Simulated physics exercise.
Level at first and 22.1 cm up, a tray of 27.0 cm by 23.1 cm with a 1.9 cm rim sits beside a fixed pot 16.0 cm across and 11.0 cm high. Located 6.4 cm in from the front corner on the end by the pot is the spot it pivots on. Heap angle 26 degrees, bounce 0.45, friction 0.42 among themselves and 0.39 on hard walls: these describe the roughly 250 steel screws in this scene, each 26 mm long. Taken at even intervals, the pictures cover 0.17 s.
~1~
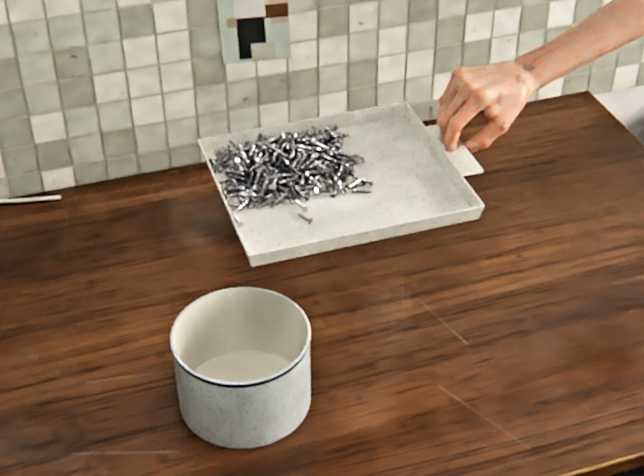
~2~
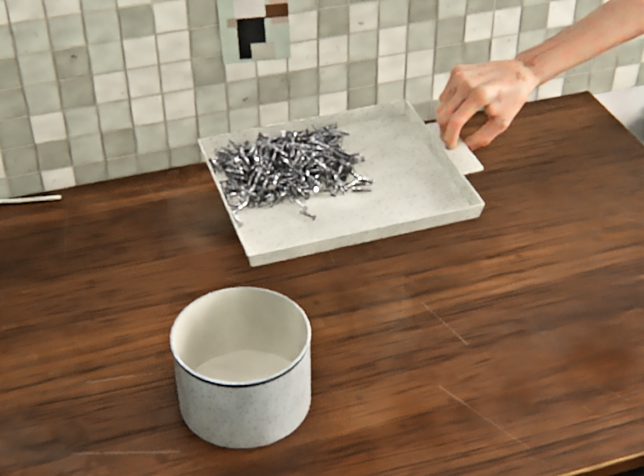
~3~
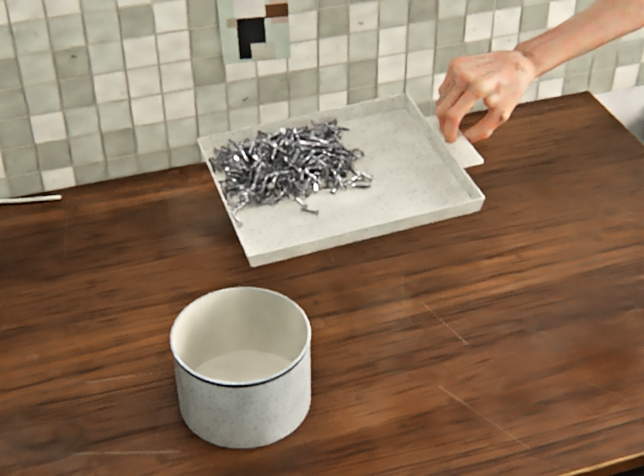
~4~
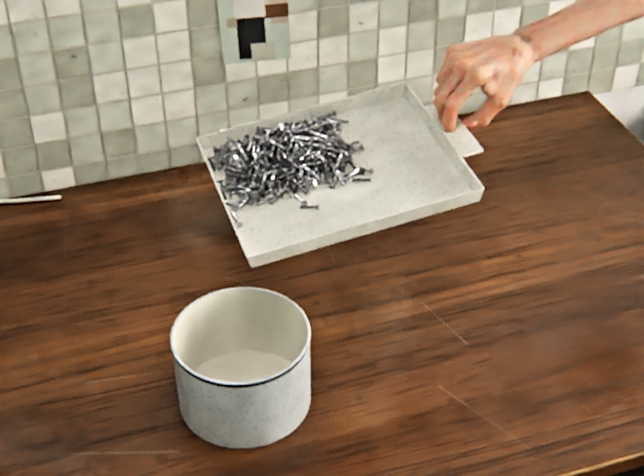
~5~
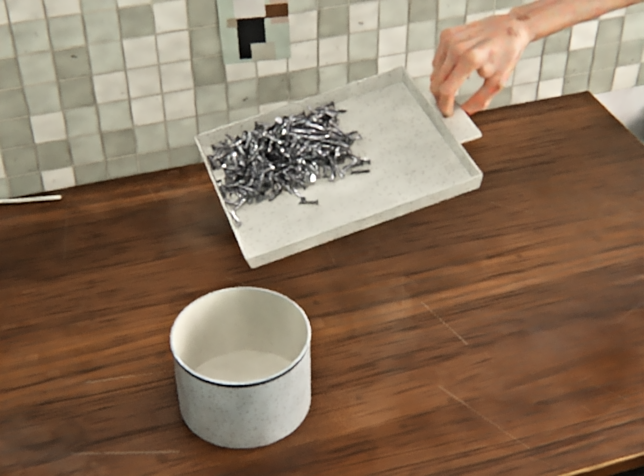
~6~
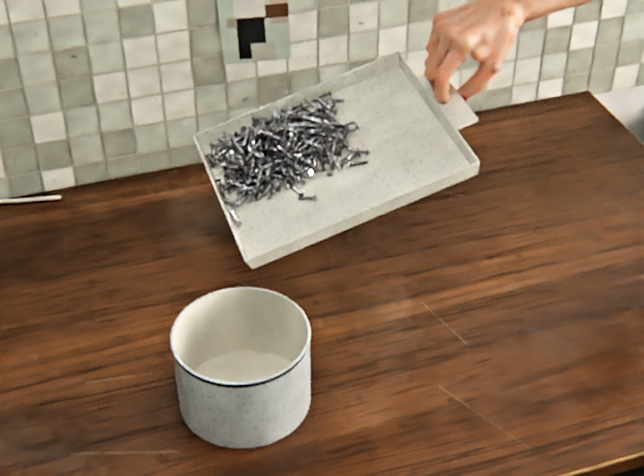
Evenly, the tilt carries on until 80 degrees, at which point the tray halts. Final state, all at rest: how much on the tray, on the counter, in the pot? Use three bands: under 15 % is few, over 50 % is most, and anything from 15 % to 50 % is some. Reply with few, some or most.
Tray: Few, counter: Most, pot: Some.
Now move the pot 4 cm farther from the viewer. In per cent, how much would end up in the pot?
It would come to roughly 40 percent.
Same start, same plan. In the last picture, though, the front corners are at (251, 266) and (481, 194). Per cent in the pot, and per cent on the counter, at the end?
The pot gets 70 and the counter 30.
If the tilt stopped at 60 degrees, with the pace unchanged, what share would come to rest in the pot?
Around 20 per cent, then.
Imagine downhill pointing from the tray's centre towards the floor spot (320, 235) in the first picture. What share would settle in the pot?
70 %.
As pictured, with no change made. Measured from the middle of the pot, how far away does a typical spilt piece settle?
Distance: Roughly 16 cm.
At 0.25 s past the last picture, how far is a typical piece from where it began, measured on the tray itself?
3 cm.
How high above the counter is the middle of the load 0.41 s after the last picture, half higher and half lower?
About 26 centimetres.
Then, 0.25 s after the last picture, tilt 49 degrees; the tray holds 100 %, the pot 0 %.
Then, 0.41 s after the last picture, tilt 70 degrees; the tray holds 95 %, the pot 0 %.
Then, 0.69 s after the last picture, tilt 80 degrees; the tray holds 10 %, the pot 20 %.
In the end, tray 5 %, counter 65 %, pot 30 %.
